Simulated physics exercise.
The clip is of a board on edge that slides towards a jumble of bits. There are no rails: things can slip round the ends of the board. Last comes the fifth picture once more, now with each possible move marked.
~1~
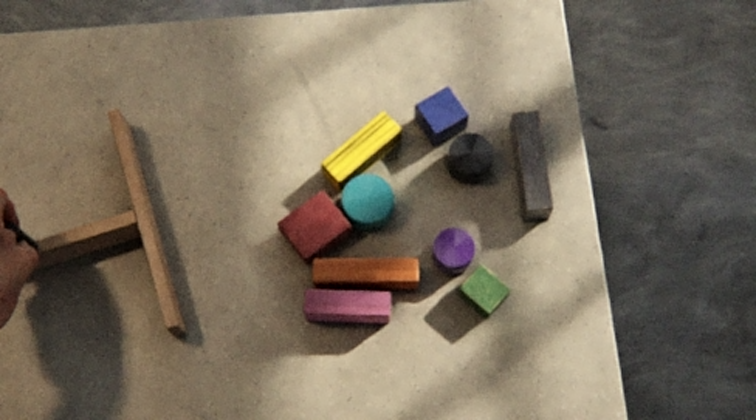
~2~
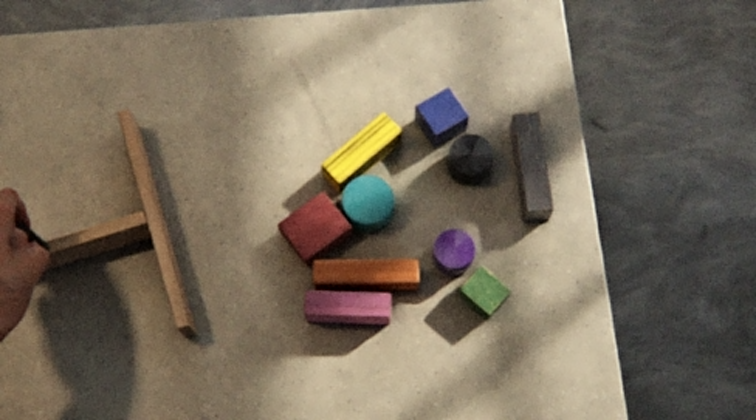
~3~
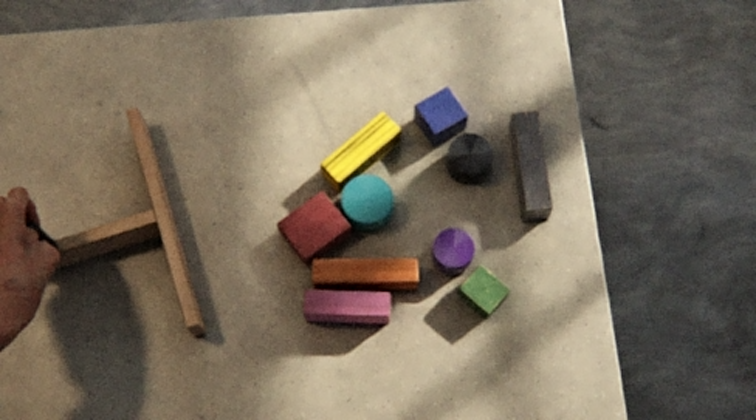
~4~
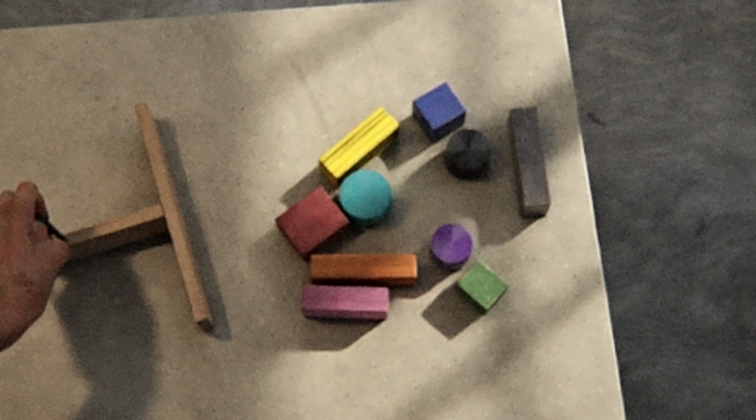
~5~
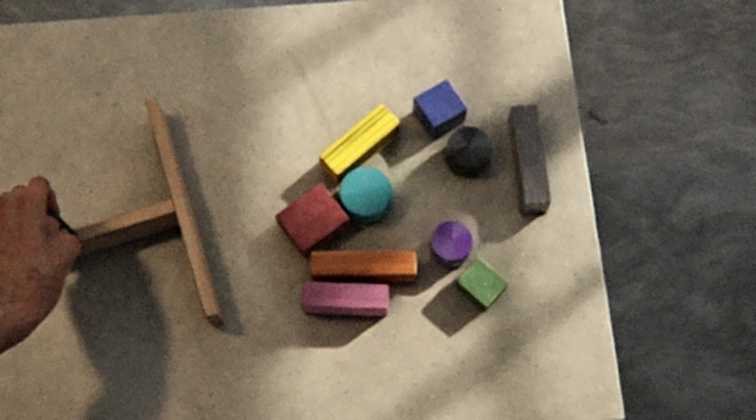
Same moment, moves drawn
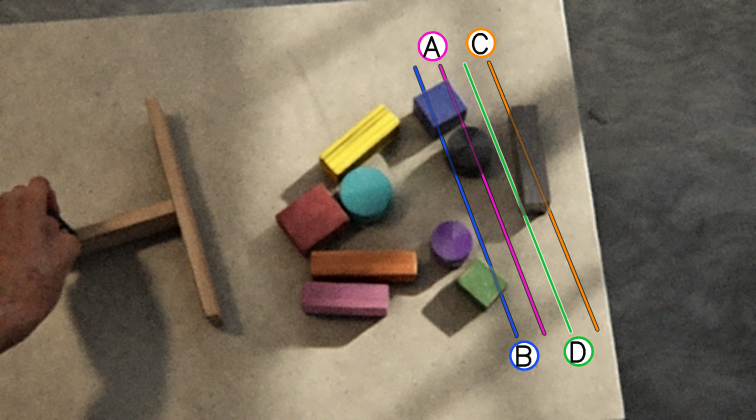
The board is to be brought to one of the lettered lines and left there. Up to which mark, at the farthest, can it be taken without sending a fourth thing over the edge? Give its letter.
Stop at D.
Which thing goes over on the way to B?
The purple tin.
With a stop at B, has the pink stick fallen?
No.
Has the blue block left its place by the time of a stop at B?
By then, yes.
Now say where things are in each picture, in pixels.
In the first picture, pink stick (348, 306); red block (315, 228); green block (484, 292).
In the second picture, board (151, 215); orange stick (366, 275).
In the third picture, board (161, 213); black tin (470, 159).
In the fourth picture, board (169, 208); purple tin (451, 247).
In the fifth picture, board (180, 203); grey bar (530, 159); pink stick (346, 299); red block (313, 221).
On the copy, A at (490, 194); B at (464, 196); C at (541, 190); D at (516, 192).
On D. First, board (300, 194); pink stick (384, 291); purple tin (456, 243).
Then, board (422, 186); purple tin (565, 218); grey bar (545, 149).
Finally, board (515, 179); grey bar over the edge; purple tin over the edge; three fallen.
By contrast, A is within the limit but short; B is within the limit but short; C drops five.
